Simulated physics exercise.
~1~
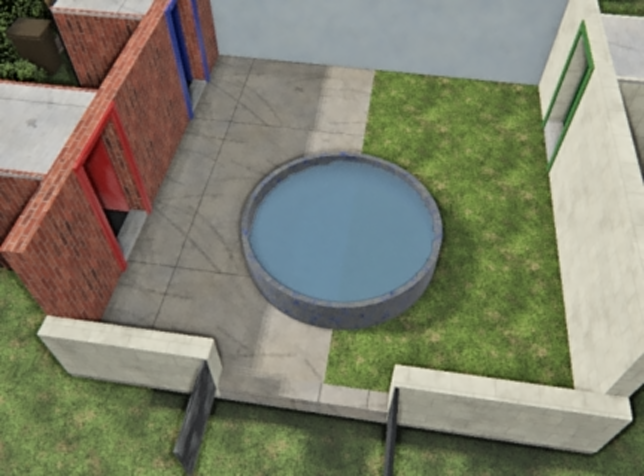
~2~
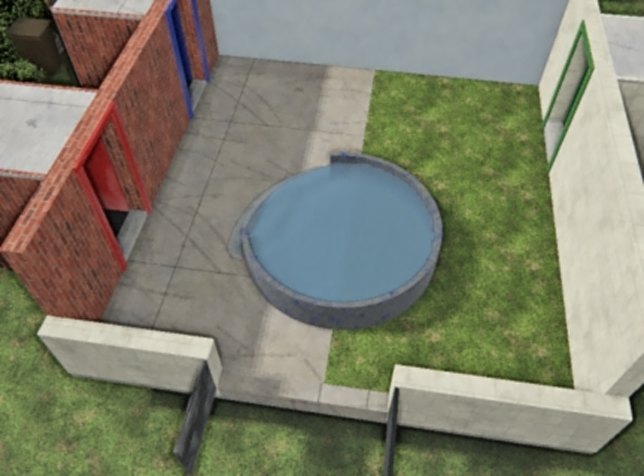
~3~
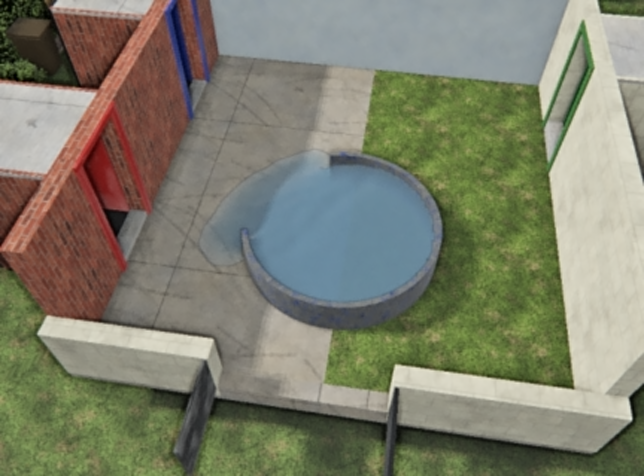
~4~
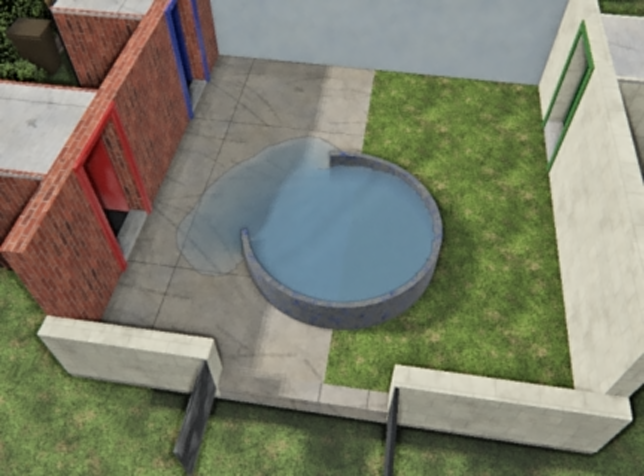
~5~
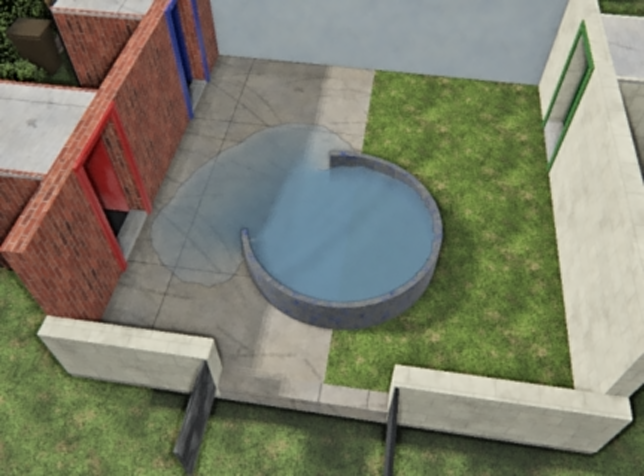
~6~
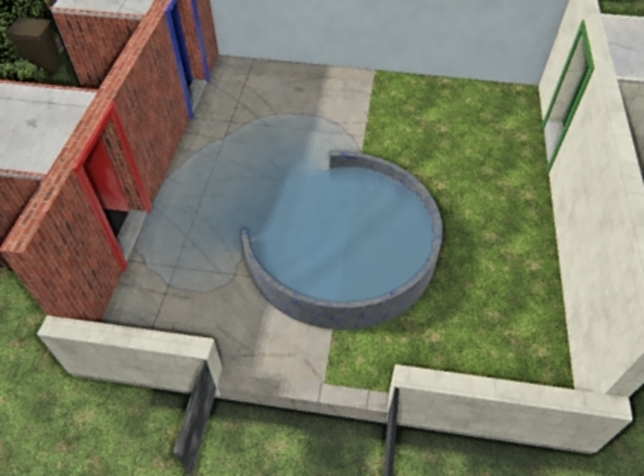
The footage shows a round, raised pool in a walled yard, full and still, before a section of its left rim disappears and water pours through the gap, spreading leftward in a widening sheet across the grey paving.
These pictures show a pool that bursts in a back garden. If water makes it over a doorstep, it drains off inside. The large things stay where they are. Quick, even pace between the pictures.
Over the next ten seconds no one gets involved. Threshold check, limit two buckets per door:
At the end, the red door breaks the limit, the green door respects the limit, the blue door breaks the limit.
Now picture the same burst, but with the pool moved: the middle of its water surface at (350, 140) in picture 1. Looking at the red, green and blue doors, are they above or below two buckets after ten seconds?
Lab note - red door door never reaches it; green door door never reaches it; blue door door crosses the line.
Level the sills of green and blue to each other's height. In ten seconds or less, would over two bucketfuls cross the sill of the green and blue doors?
In that case the green door crosses the line and the blue door remains below the line.
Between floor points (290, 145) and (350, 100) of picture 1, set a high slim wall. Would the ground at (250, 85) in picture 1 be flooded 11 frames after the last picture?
That spot is swamped.
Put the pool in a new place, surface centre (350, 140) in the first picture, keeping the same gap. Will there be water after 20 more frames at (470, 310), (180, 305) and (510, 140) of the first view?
The three spots read left dry, swamped, left dry.
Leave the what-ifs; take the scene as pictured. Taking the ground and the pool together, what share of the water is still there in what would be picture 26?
94 in a hundred.
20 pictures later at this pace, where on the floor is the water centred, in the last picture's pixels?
I'd mark it close to (270, 172).
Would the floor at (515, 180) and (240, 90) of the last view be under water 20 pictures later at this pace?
Taking them as listed, I'd call them not wet and soaked.
A moment on, water covers 30 % of the floor; the red door under two buckets in, the green door not reached, the blue door wet at the sill, nothing in.
Next, water covers 35 % of the floor; the red door over two buckets in, the green door not reached, the blue door under two buckets in.
Then, water covers 40 % of the floor; the red door over two buckets in, the green door not reached, the blue door over two buckets in.
Later, water covers 75 % of the floor; the red door over two buckets in, the green door not reached, the blue door far over two buckets in.
In the end, water covers 100 % of the floor; the red door over two buckets in, the green door wet at the sill, nothing in, the blue door far over two buckets in.
